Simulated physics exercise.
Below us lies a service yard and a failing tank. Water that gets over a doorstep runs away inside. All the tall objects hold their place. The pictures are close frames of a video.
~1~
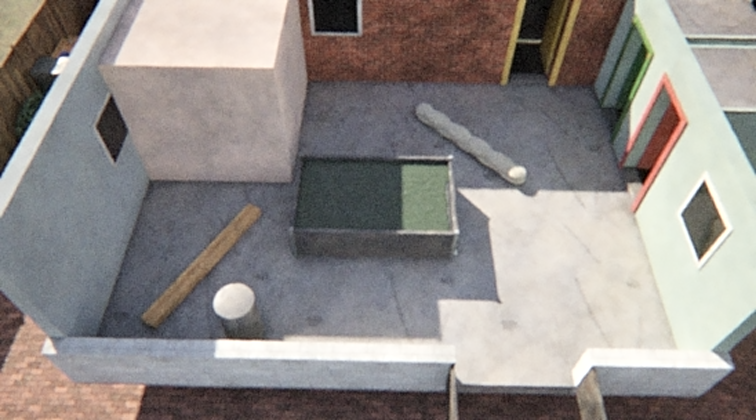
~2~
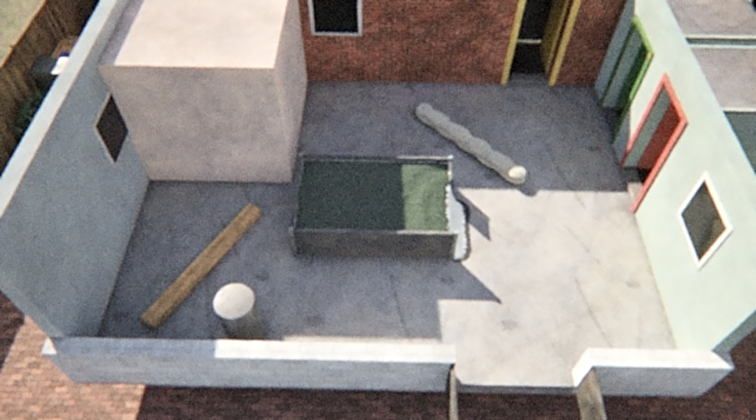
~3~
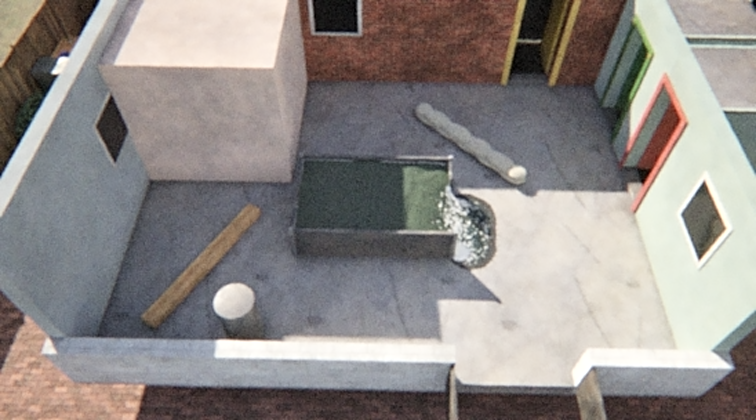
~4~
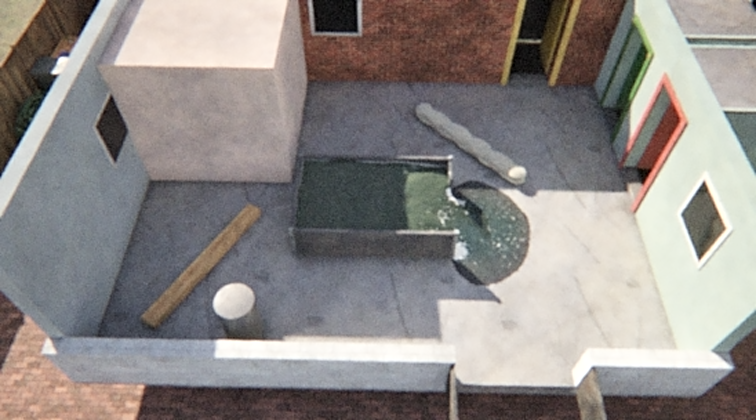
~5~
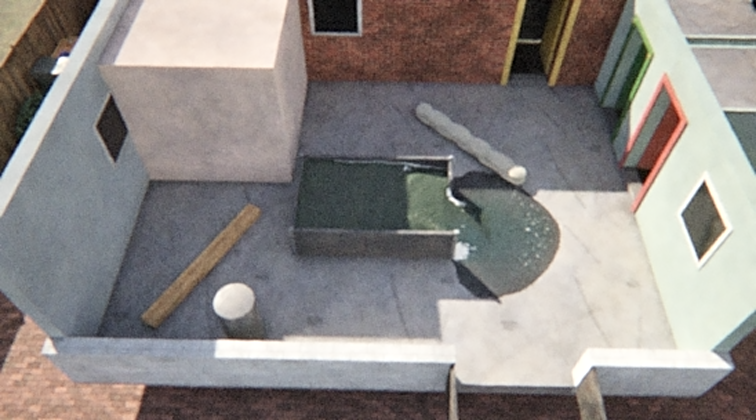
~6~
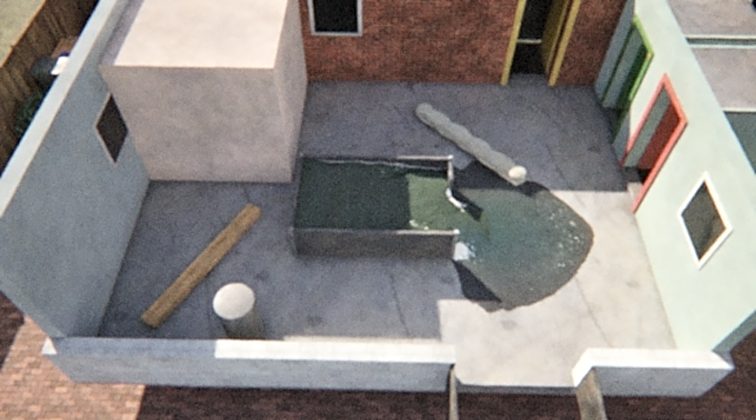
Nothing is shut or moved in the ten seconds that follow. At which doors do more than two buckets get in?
In the end: The green door lets in a lot; the red door lets in a lot; the yellow door admits no more than that.
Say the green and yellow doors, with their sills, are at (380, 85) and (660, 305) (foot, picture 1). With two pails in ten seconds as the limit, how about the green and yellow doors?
Green stays under; yellow floods.
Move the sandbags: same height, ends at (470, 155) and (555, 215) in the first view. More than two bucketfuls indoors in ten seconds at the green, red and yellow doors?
The green door stays under; the red door takes less; the yellow door is under.
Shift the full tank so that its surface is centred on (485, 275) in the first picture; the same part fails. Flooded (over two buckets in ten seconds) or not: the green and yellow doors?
Then: Green goes over; yellow floods.
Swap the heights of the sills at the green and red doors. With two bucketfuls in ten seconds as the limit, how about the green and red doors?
My reading: Green door takes less, red door goes over.
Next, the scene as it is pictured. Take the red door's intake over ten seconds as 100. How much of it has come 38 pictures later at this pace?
Close to 100 %.
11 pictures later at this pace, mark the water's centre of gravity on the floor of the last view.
Around (457, 232).
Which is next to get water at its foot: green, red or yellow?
That is the red door.
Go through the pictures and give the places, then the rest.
In the first frame, still water in the water tank at (375, 195).
In the second frame, the front is at (460, 257), out from the gap at (449, 221).
In the third frame, the front is at (483, 204), out from the gap at (449, 222).
In the fourth frame, water pours out at (449, 223) and has run to (522, 218).
In the fifth frame, water pours out at (449, 223) and has run to (555, 230).
In the sixth frame, the front is at (587, 233), out from the gap at (449, 223).
A moment on, water covers 20 % of the floor; the green door not reached, the red door wet at the sill, nothing in, the yellow door not reached.
Next, water covers 30 % of the floor; the green door wet at the sill, nothing in, the red door under two buckets in, the yellow door not reached.
Then, water covers 30 % of the floor; the green door under two buckets in, the red door over two buckets in, the yellow door not reached.
Later, water covers 55 % of the floor; the green door under two buckets in, the red door far over two buckets in, the yellow door wet at the sill, nothing in.
In the end, water covers 75 % of the floor; the green door over two buckets in, the red door far over two buckets in, the yellow door wet at the sill, nothing in.
